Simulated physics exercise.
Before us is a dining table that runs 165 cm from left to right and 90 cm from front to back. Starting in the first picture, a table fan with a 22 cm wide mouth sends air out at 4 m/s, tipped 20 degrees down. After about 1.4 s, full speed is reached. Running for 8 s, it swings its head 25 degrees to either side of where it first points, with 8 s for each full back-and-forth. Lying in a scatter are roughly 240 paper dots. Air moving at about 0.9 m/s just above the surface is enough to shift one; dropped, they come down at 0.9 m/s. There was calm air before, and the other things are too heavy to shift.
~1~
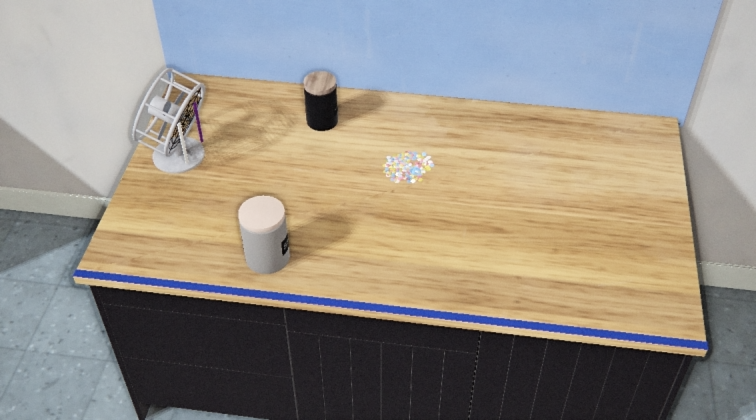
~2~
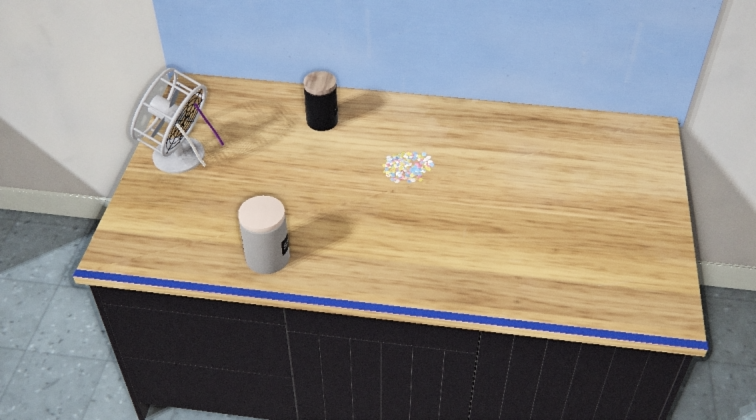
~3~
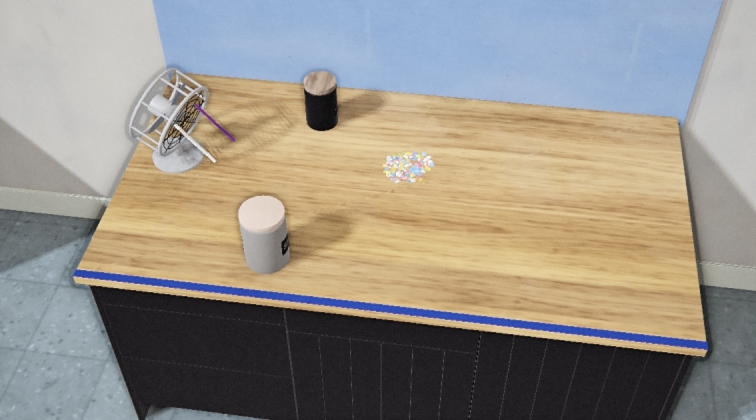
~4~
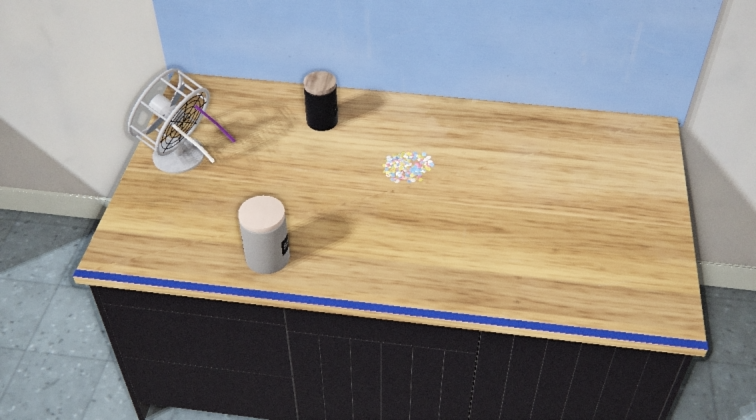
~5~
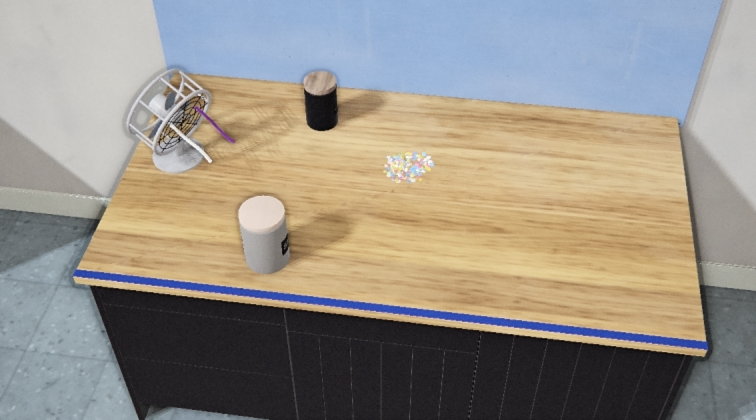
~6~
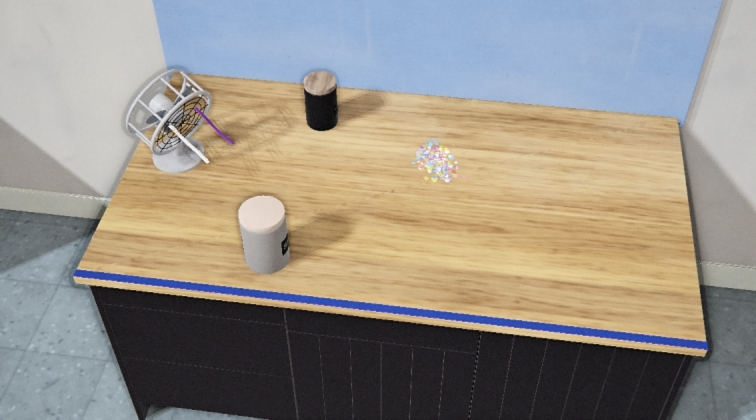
On a wooden table, a fan turns its head and small paper dots shift right.
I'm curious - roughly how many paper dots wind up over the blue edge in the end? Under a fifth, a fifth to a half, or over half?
That edge ends up with fewer than a fifth of them.
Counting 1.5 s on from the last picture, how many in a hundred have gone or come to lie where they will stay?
Roughly 40 per cent of them.
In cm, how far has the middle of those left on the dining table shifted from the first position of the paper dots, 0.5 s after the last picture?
Roughly 55 centimetres.
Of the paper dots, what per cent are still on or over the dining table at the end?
My guess is near 0 per cent.
Then, 0.5 s after the last picture, 0 % are over the blue edge; the middle of those left on the top is near (582, 157); 0 % are gone or lie where they will stay.
Then, 1.5 s after the last picture, 0 % are over the blue edge; the middle of those left on the top is near (607, 149); 38 % are gone or lie where they will stay.
Then, 3.3 s after the last picture, 0 % are over the blue edge; 57 % are gone or lie where they will stay.
Then, 6.9 s after the last picture, at the end, 0 % are over the blue edge.
